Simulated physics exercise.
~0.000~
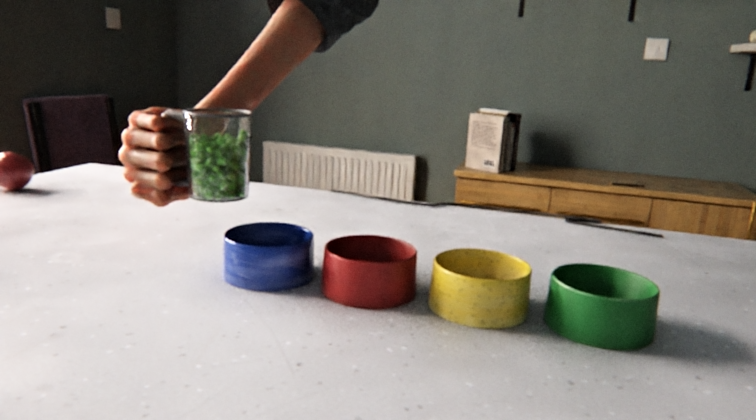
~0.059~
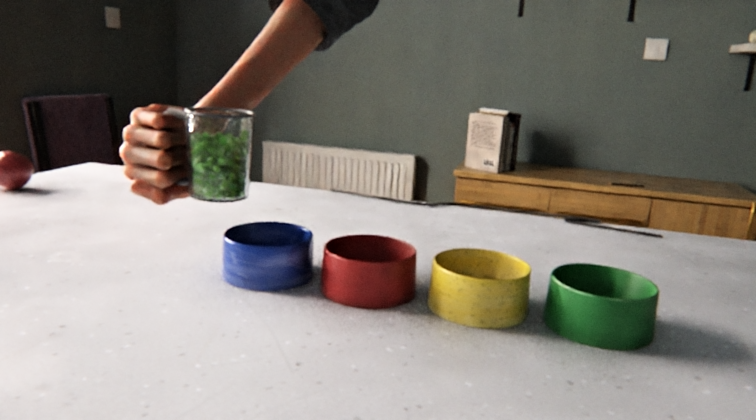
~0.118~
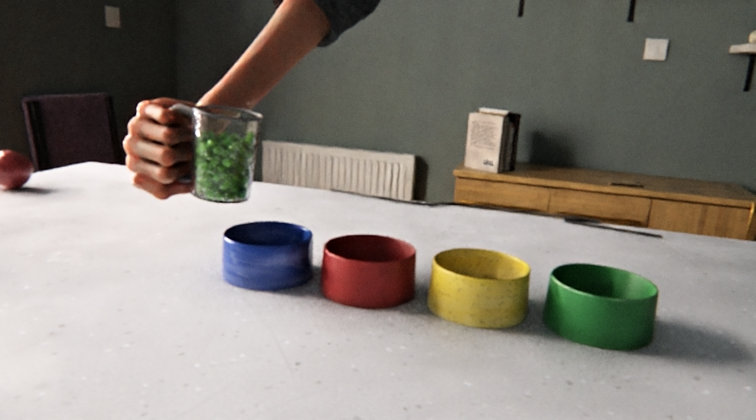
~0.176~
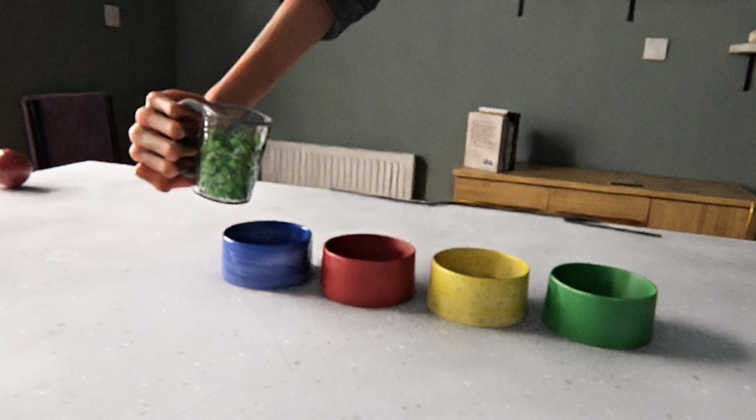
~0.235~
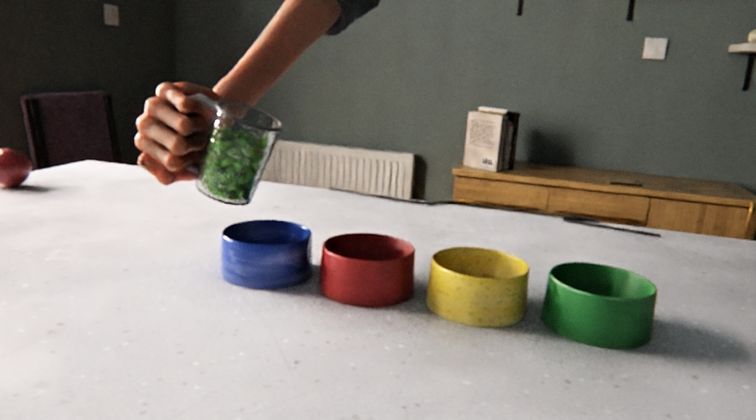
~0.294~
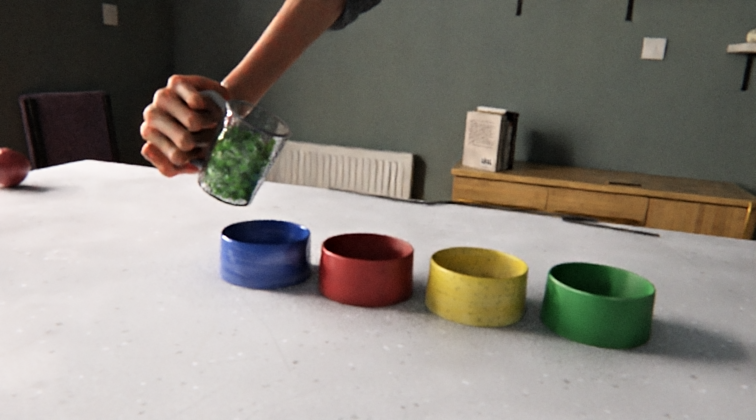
A hand reaching in from the top holds a clear glass cup of green peas above the left side of a pale speckled table, seen from slightly above in a dim room. Four round dishes, blue, red, yellow and green, stand in a row from left to right, with a radiator and wooden cabinet behind. The hand shifts slightly right, tilting the cup rightward increasingly, while the view stays almost still.
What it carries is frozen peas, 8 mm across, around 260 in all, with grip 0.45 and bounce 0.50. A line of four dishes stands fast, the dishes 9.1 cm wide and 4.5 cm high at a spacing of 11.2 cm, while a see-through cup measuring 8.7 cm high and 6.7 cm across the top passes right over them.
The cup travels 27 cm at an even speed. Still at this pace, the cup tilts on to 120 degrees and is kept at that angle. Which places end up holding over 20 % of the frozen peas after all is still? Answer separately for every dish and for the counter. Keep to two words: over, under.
Red dish: Beyond a fifth; blue dish: Within a fifth; green dish: Within a fifth; yellow dish: Within a fifth; counter: Beyond a fifth.
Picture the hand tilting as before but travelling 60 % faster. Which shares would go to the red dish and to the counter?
Shares - red 0, counter 20.
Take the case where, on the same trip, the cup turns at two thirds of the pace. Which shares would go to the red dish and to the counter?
Result: Red dish 0, counter 10.
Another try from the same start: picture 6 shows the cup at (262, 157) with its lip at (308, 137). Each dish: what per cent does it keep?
In the end red holds 0, blue holds 0, green holds 10, yellow holds 60.
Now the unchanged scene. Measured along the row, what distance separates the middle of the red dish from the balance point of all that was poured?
Some 3 centimetres out on the right-hand side of that dish.
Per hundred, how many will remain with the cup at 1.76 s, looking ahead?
My estimate is about 0 per cent.
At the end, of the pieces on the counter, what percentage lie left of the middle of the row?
Share: About 50 in a hundred.
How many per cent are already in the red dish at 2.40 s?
Close to 65 percent of the load.
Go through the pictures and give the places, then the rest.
In the first picture, cup at (219, 155), tilt 0 degrees, lip at (248, 115), moved 0.0 cm; middle of the pieces at (216, 166); blue dish at (269, 234); red dish at (371, 249); yellow dish at (482, 264); green dish at (604, 281).
In the second picture, cup at (220, 154), tilt 2 degrees, lip at (250, 116), moved 0.2 cm; middle of the pieces at (217, 166).
In the third picture, cup at (224, 154), tilt 6 degrees, lip at (258, 119), moved 0.7 cm; middle of the pieces at (221, 166).
In the fourth picture, cup at (230, 154), tilt 13 degrees, lip at (268, 124), moved 1.5 cm; middle of the pieces at (225, 165).
In the fifth picture, cup at (236, 154), tilt 20 degrees, lip at (278, 129), moved 2.3 cm; middle of the pieces at (230, 164).
In the sixth picture, cup at (242, 155), tilt 26 degrees, lip at (287, 136), moved 3.0 cm; middle of the pieces at (235, 164); blue dish at (266, 232); red dish at (368, 247); yellow dish at (479, 263); green dish at (601, 280). Its pace works out near 110 degrees a second; the hand travels 13 cm a second.
After 1.18 s, tilt 120 degrees; cup holds 50 %, red 50 %.
After 1.76 s, tilt 120 degrees; cup holds 0 %, red 65 %, yellow 5 %.
After 2.40 s, tilt 120 degrees; cup holds 0 %, red 65 %, yellow 5 %.
By 2.7 s all is still; red 65 %, blue 0 %, green 0 %, yellow 5 %, counter 35 %.
